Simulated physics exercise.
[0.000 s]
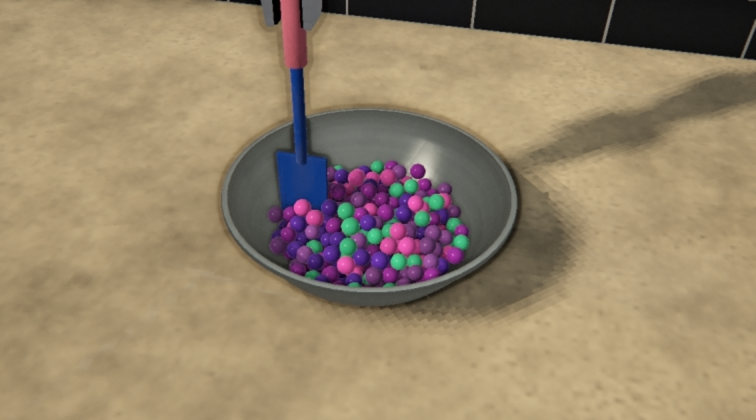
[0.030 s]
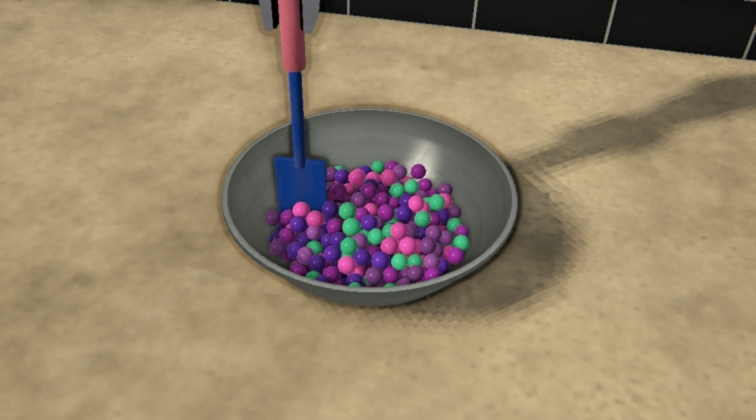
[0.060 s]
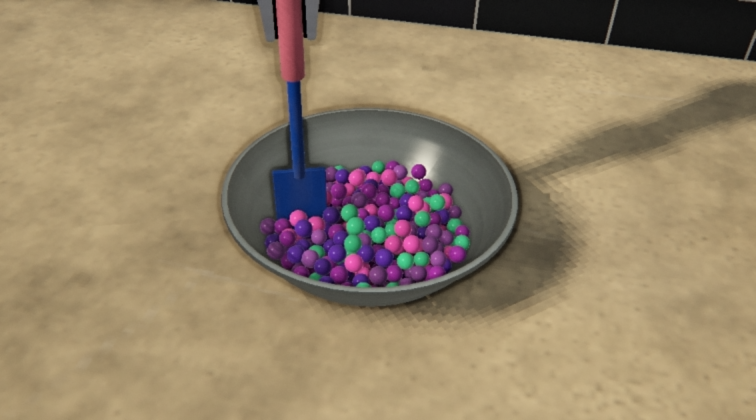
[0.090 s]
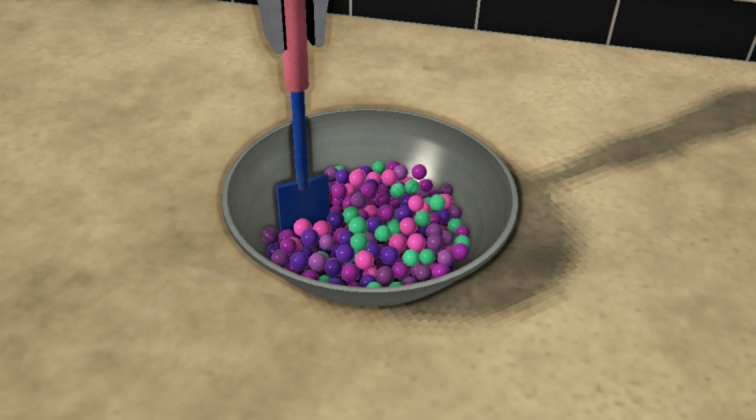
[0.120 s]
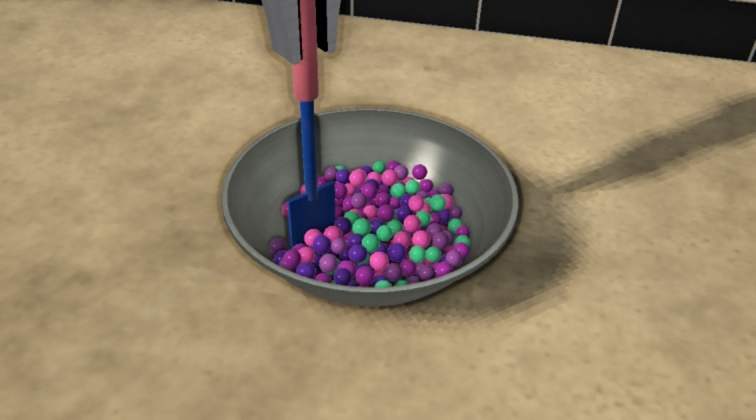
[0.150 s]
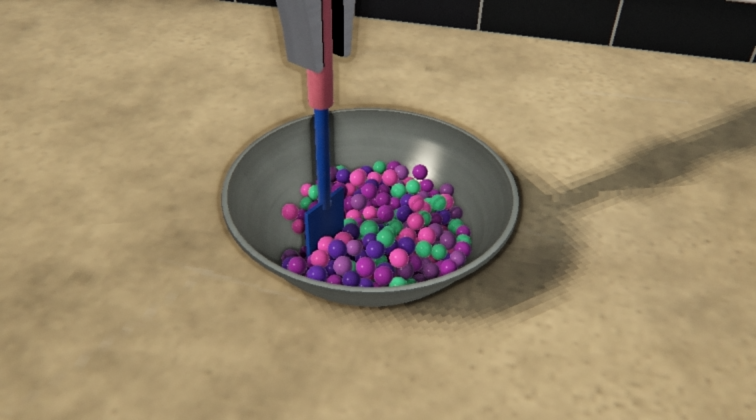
On a tan, stone-like surface, a robot gripper holds a blue paddle with a pink handle upright in a gray bowl of purple, pink and green balls, sweeping it slightly toward the front and right while turning it, pushing nearby balls.
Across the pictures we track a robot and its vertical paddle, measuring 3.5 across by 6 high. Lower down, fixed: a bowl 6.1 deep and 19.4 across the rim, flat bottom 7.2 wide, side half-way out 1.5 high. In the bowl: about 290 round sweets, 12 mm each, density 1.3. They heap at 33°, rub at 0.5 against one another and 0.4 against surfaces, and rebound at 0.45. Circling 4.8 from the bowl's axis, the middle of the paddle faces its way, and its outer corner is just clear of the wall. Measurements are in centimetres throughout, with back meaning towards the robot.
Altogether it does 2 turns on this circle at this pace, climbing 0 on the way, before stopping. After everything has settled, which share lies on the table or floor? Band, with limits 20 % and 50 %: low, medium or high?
Low.
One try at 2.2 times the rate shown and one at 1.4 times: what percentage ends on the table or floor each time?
Roughly 50 and 25 per cent.
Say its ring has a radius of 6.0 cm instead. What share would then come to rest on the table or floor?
It would be near 10 per cent.
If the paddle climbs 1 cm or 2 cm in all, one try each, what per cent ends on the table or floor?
Close to 5 and 5 percent, in that order.
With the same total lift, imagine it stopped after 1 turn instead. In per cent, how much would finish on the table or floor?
Then roughly 5 percent.
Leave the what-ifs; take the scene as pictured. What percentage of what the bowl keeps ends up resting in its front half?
60 %.
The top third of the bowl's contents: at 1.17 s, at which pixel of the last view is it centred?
(429, 174).
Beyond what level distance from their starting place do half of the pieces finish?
My guess is close to 9 centimetres.
By 0.66 s, 323° round, highest piece 8 above the table; 278 in the bowl, 7 on the table or floor, 4 in flight or on the tool.
By 1.17 s, 221° round, highest piece 8 above the table; 260 in the bowl, 21 on the table or floor, 8 in flight or on the tool.
By 1.63 s, 0° round, highest piece 7 above the table; 256 in the bowl, 32 on the table or floor, 1 in flight or on the tool.
By 2.33 s, 0° round, highest piece 7 above the table; 256 in the bowl, 33 on the table or floor.
Final count, 256 in the bowl, 33 on the table or floor. That is 11 % on the table or floor.
